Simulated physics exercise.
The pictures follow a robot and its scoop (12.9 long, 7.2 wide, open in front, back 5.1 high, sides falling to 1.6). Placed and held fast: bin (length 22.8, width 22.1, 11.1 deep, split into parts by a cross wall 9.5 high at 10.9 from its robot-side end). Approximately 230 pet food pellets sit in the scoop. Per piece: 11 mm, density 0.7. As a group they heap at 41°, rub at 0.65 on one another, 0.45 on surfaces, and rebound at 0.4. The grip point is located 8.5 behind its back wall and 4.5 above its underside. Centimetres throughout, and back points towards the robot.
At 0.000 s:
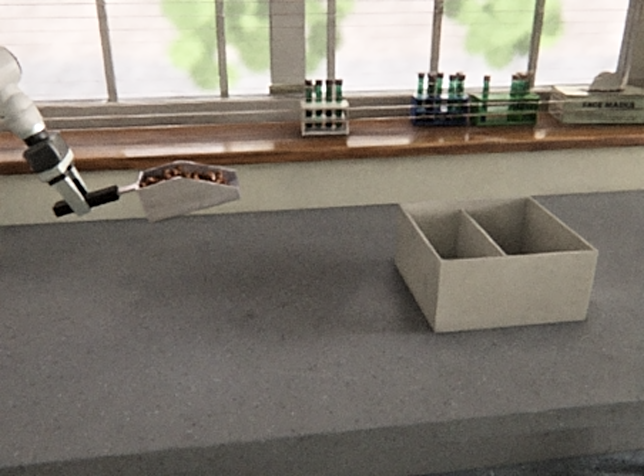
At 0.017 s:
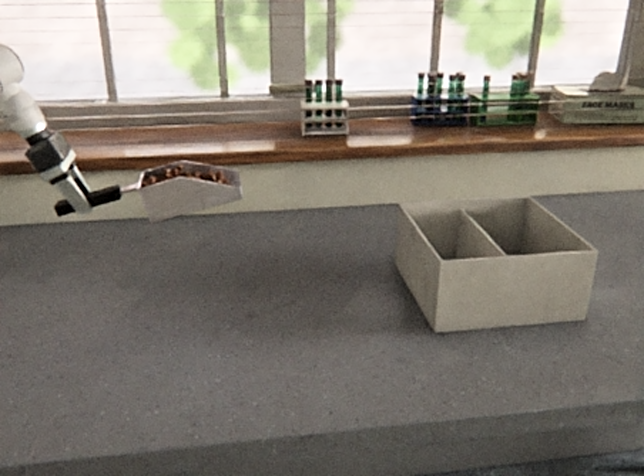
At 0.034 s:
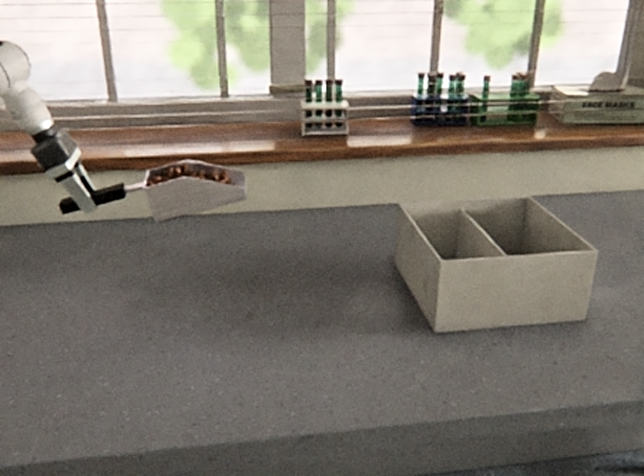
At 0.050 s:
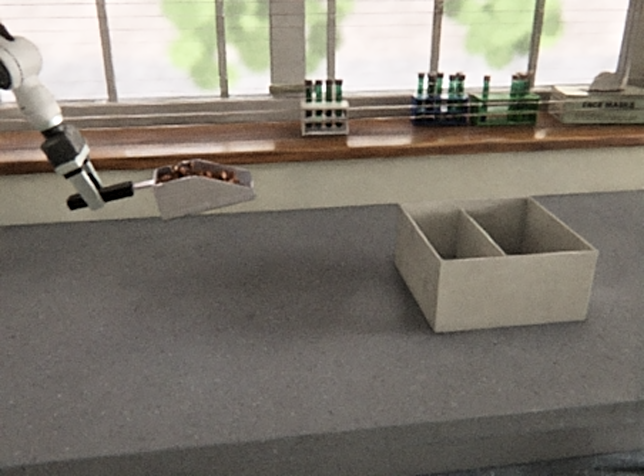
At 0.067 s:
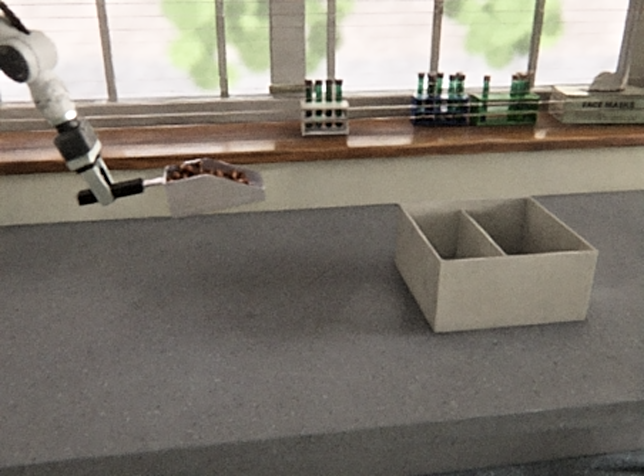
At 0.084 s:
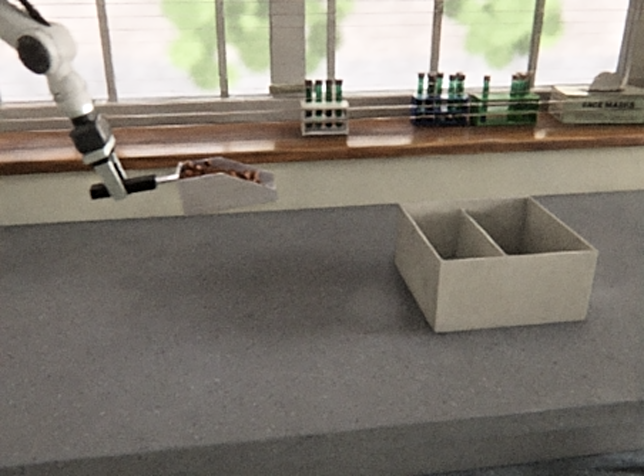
Robot arm carrying a scoop of reddish-brown pellets slowly rightward above a gray counter, with a divided open box standing at right.
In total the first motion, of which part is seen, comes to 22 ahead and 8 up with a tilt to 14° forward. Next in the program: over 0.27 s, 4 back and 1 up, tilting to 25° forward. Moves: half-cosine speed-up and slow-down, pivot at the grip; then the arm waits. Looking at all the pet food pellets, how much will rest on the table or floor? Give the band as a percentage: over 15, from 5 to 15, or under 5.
Over 15 %.
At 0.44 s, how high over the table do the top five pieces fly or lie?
About 14 cm above the table.
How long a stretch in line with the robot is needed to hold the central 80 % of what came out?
I'd say close to 14 cm.
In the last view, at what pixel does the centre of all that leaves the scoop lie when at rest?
Roughly at (449, 284) in the last picture.
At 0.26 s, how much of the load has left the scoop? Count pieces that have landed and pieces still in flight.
Roughly 15 percent up to then.
After 0.26 s, tilted 14° forward, highest piece 24 above the table; 192 on the scoop, 35 in flight or on a rim.
After 0.44 s, tilted 22° forward, highest piece 16 above the table; 152 in the robot-side part, 75 in flight or on a rim.
After 0.73 s, tilted 25° forward, highest piece 8 above the table; 153 in the robot-side part, 74 on the table or floor.
After 1.78 s, tilted 25° forward, highest piece 4 above the table; 153 in the robot-side part, 74 on the table or floor.
At rest, 153 in the robot-side part, 74 on the table or floor. That is 33 % on the table or floor.
